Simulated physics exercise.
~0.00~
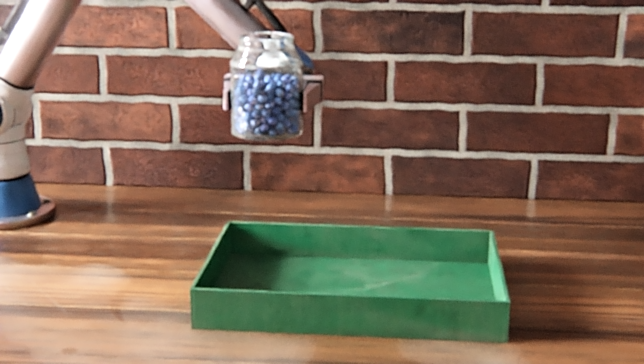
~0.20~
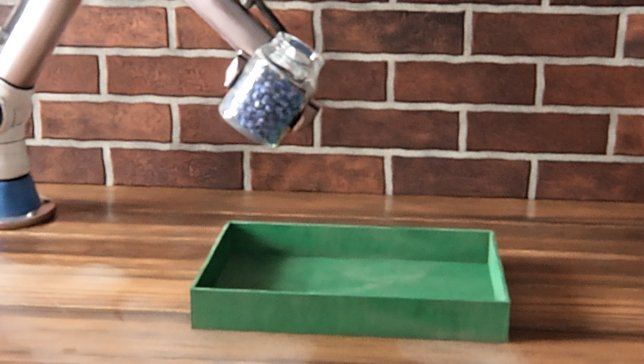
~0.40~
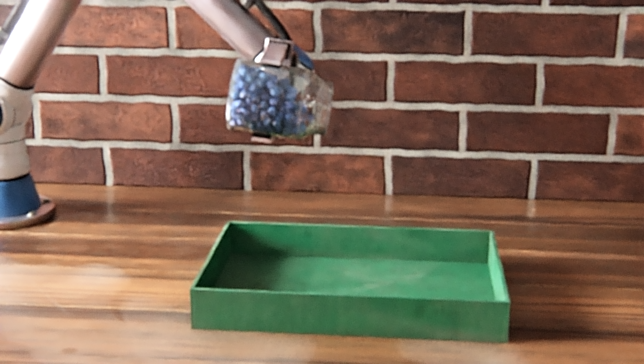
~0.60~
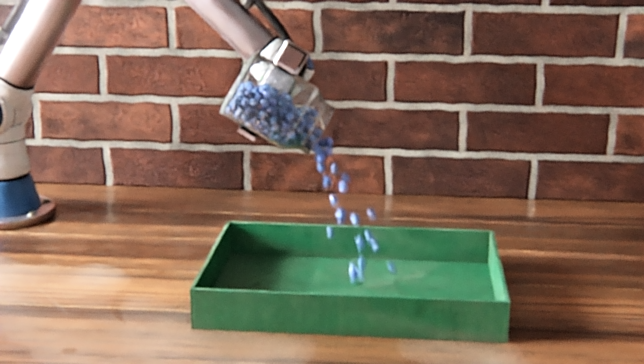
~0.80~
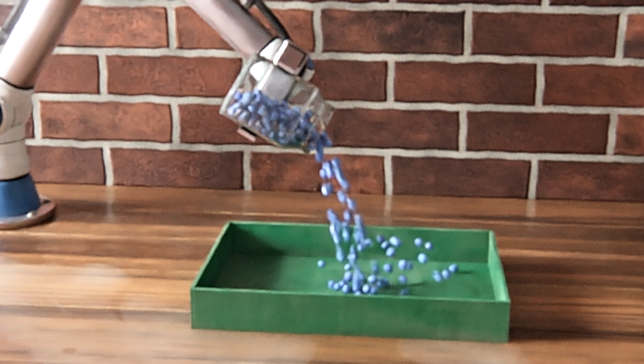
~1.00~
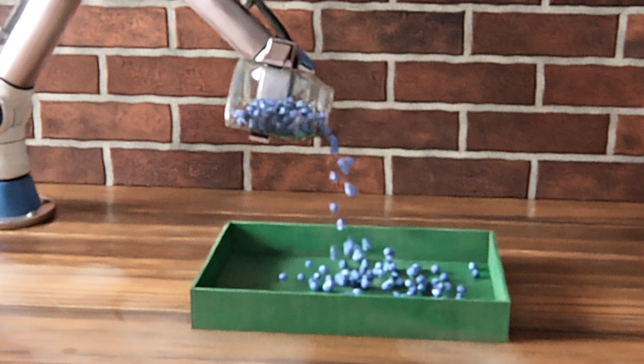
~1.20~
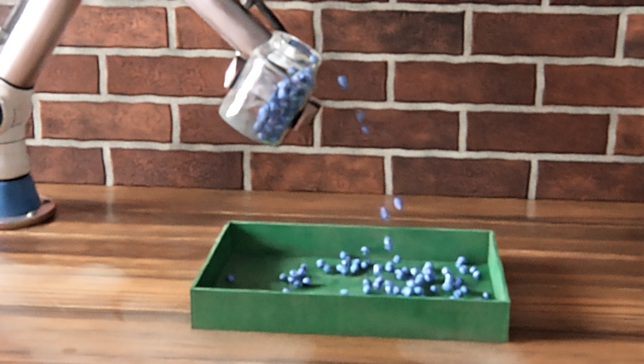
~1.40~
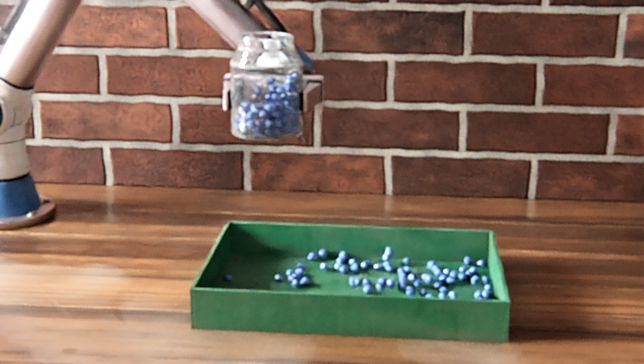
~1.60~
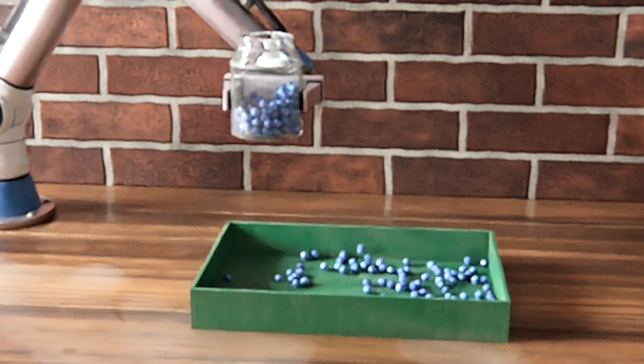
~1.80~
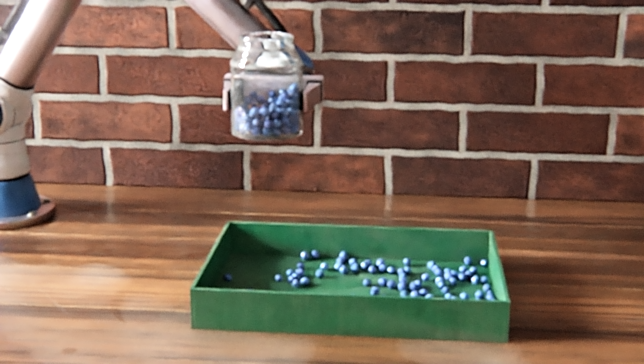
On a wooden surface before a brick wall, a robot arm tipped a clear jar of blue beads to the right, spilling many into a green tray, then turned it upright again, leaving beads scattered across the tray and plenty still inside the jar.
